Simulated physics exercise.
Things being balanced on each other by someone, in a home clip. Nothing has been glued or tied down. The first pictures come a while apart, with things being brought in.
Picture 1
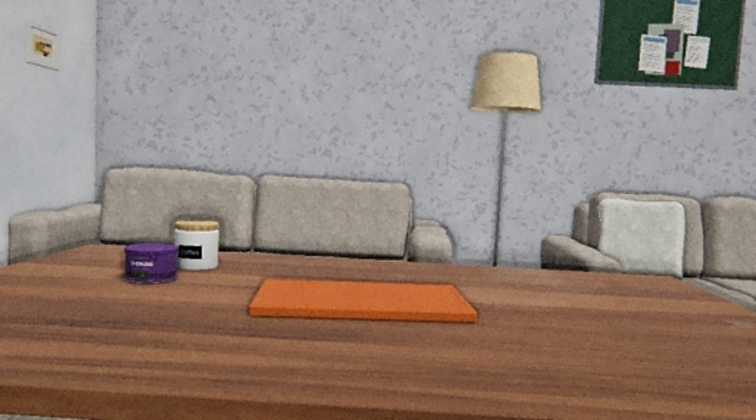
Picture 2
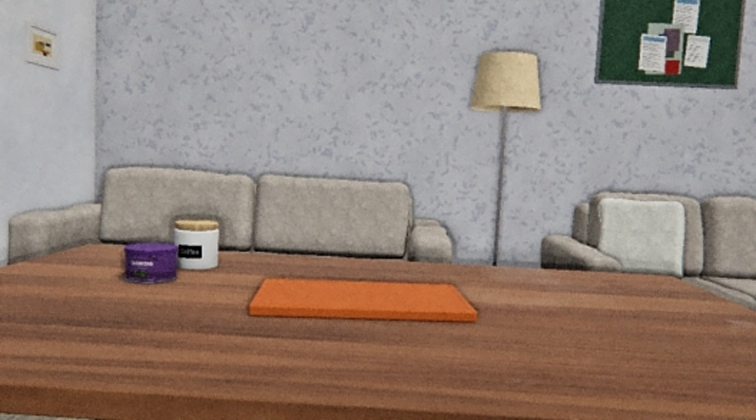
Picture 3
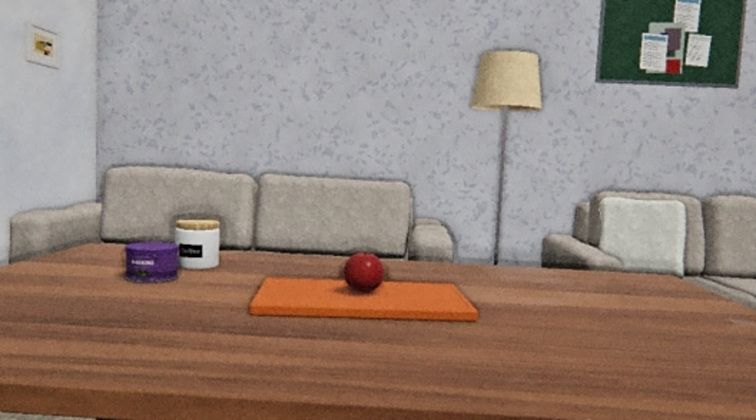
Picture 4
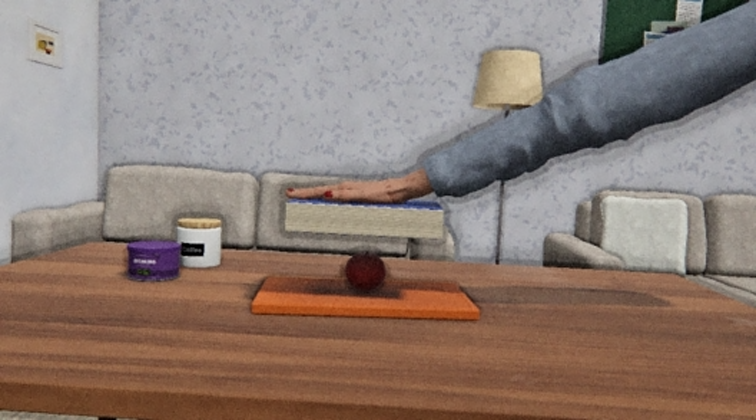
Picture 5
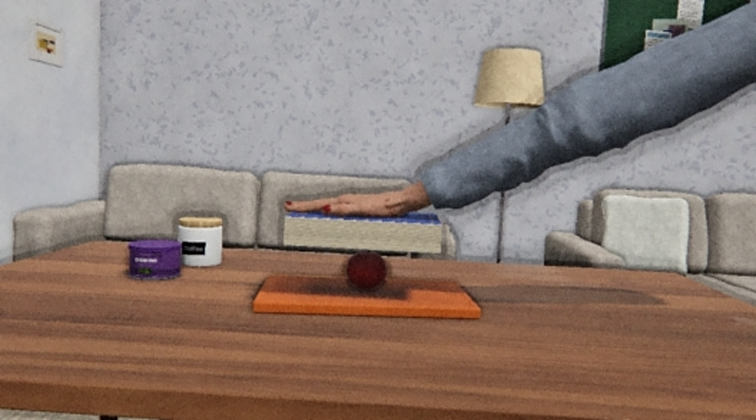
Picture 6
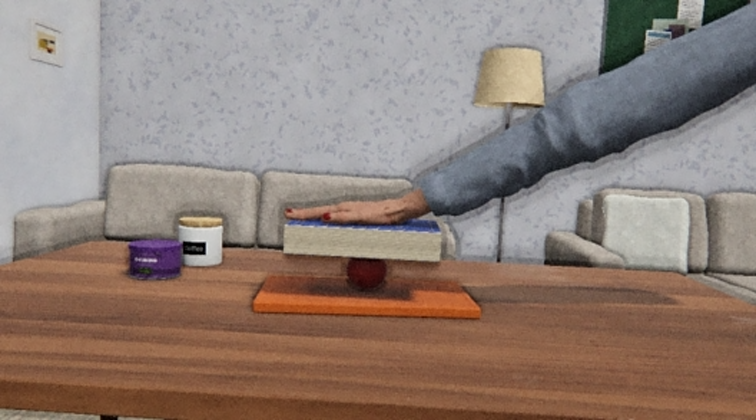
A person's arm in a grey-blue sleeve reaches in from the right over a brown wooden table, seen from just above its top in a living room with pale sofas and a lamp. A purple tin and white jar stand left of an orange board, where a red apple appears. The hand, flat atop a blue book, lowers it onto the apple while the camera stays almost still.
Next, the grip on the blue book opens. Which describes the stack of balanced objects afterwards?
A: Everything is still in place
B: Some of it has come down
Some of it has come down.
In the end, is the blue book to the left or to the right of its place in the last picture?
It heads leftwards.
Then, 0.70 s later than the last frame, blue book tilted by 25° near (313, 248); red apple moved a little.
Then, 1.00 s later than the last frame, blue book now fallen; red apple moved about its own width.
When it is over, fallen, blue book; moved from the start, red apple; the other 3 as before. End places, in pixels of the last picture, blue book near (240, 273). The pile gives way.
